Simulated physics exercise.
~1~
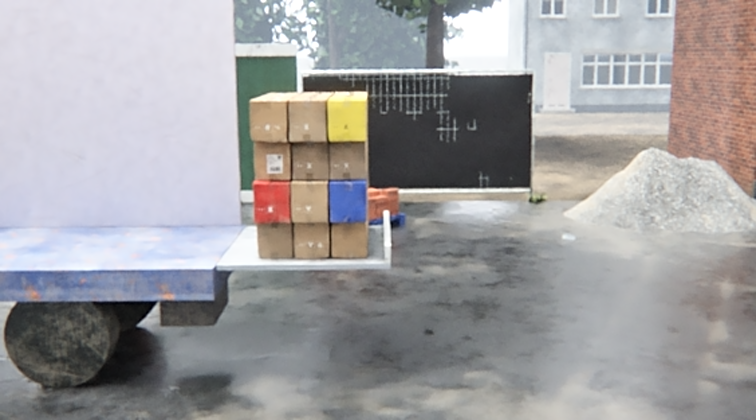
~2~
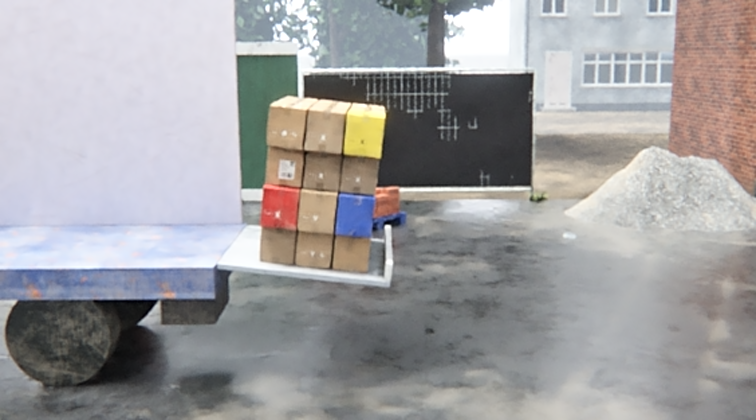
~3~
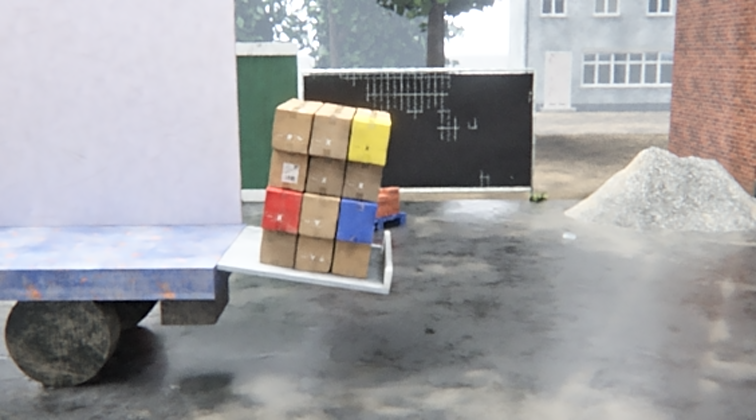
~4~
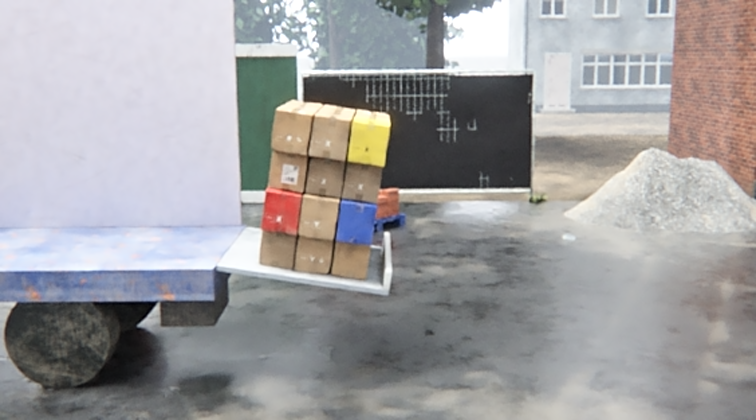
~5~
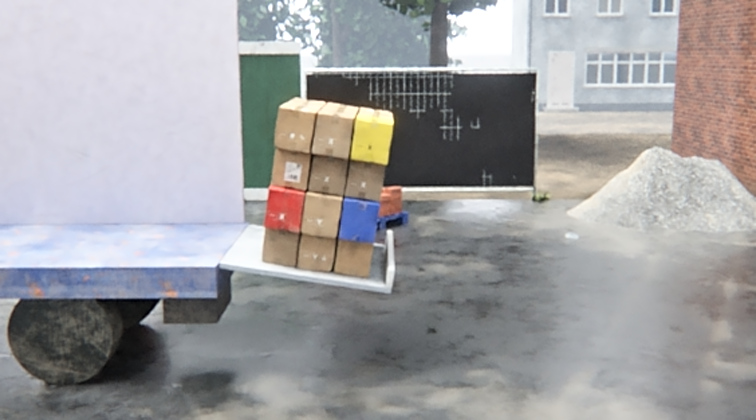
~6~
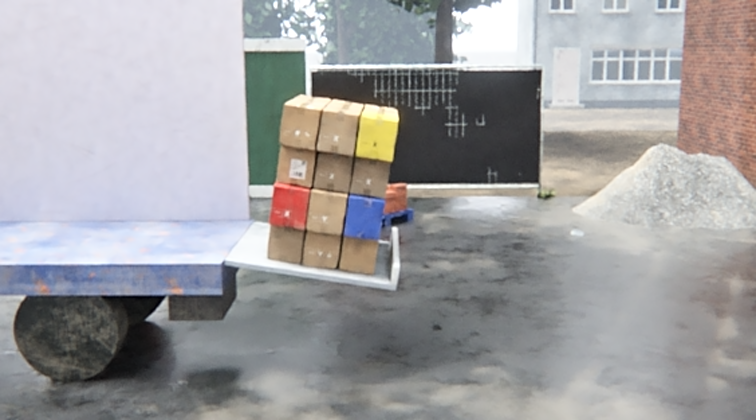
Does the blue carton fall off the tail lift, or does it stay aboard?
The blue carton stays aboard the tail lift, leaning with the rest of the stack.
A lorry's tail lift tilts down to the right, and its stacked cartons lean but stay aboard.
